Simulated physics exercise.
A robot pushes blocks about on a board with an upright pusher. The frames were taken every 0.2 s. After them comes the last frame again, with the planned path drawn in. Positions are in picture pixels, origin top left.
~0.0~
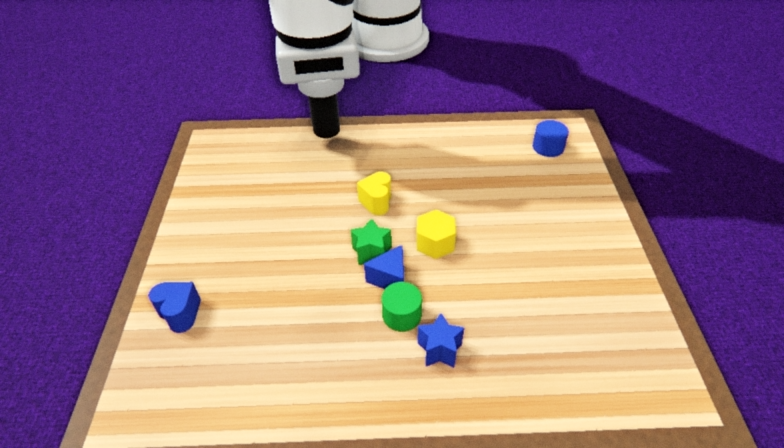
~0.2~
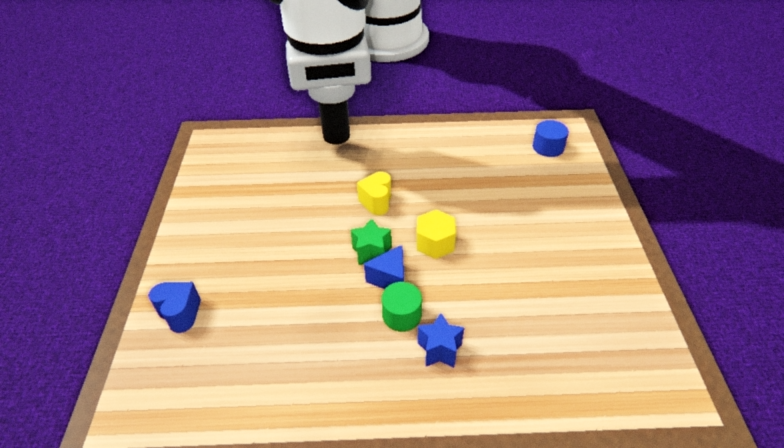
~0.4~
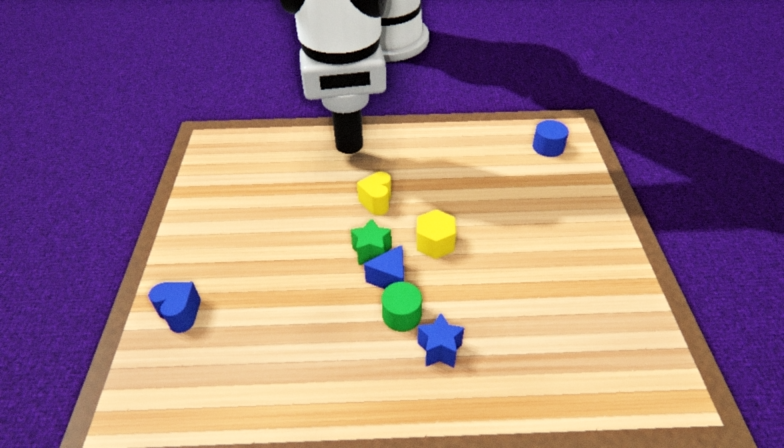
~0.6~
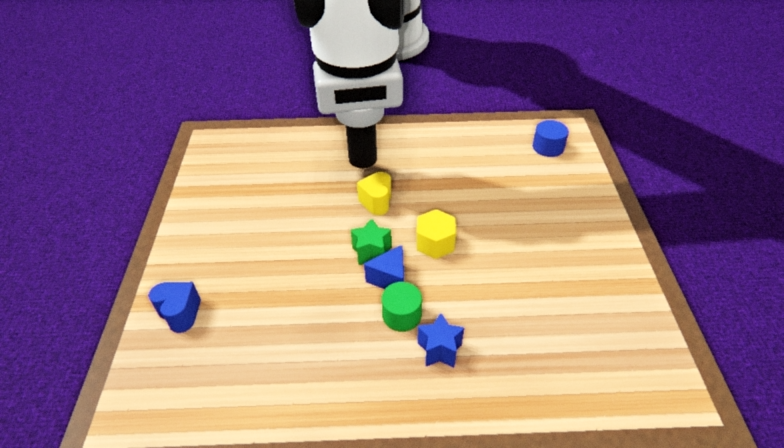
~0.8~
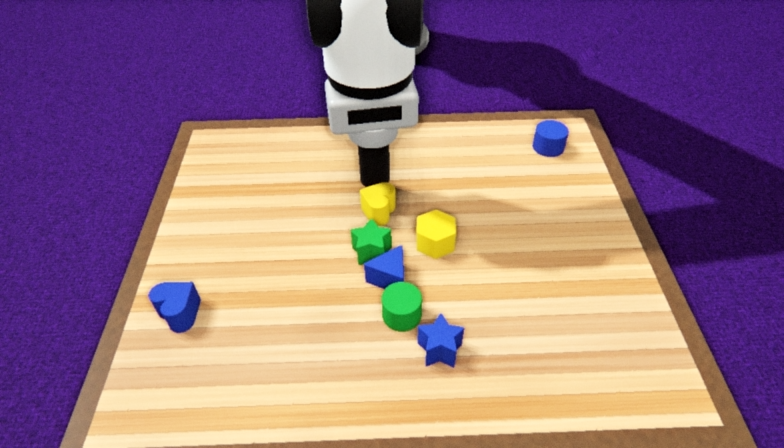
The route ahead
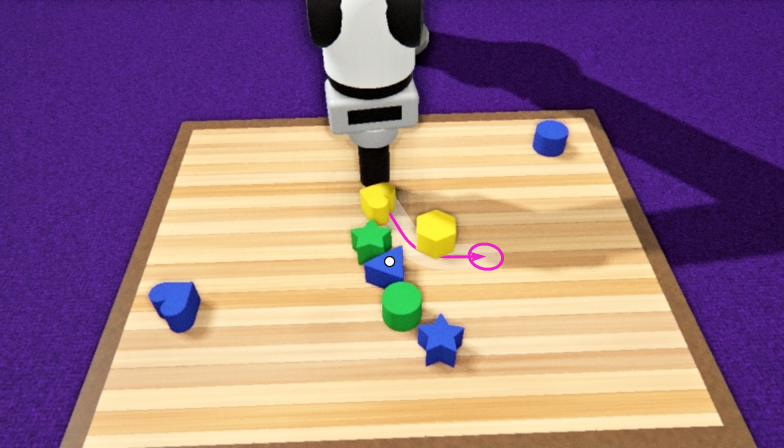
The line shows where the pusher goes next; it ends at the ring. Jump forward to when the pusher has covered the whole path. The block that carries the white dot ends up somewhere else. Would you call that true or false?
Verdict: False.
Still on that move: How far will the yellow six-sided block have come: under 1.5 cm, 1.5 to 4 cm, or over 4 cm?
Verdict: More than 4 cm.
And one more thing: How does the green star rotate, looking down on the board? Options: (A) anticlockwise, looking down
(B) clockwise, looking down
The answer is A.
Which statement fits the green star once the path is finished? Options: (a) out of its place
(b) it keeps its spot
Option a.
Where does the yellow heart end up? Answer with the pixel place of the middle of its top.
The middle of its top is at (376, 229).
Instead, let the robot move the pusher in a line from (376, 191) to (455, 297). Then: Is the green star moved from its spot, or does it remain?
The green star is moved.
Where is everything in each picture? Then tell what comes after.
Lower end of the pusher (327, 131), tops of blocks, green star (371, 234), yellow heart (376, 184), blue triangular piece (390, 262), yellow six-sided block (436, 224), in the first picture.
Pusher (337, 137), blocks as before, in the second picture.
Pusher (349, 146), blocks as before, in the third picture.
Pusher (363, 160), blocks as before, in the fourth picture.
Pusher (375, 179), green star (371, 234), yellow heart (378, 194), blue triangular piece (390, 262), yellow six-sided block (436, 224), in the fifth picture.
The drawn path runs from (376, 191) through (396, 224) and (430, 254) to (486, 256); the dot is on the blue triangular piece.
On the path given first. One third of the way, pusher (396, 212); green star (363, 246), turned 30° anticlockwise; yellow heart (377, 225), turned 75° clockwise.
Two thirds of the way, pusher (431, 243); green star (359, 249), turned 30° anticlockwise; yellow heart (376, 229), turned 90° clockwise; yellow six-sided block (470, 235), turned 45° anticlockwise.
At the end, pusher (488, 245); green star (359, 249), turned 30° anticlockwise; yellow heart (376, 229), turned 90° clockwise; blue triangular piece not moved; yellow six-sided block (521, 228), turned 80° anticlockwise.
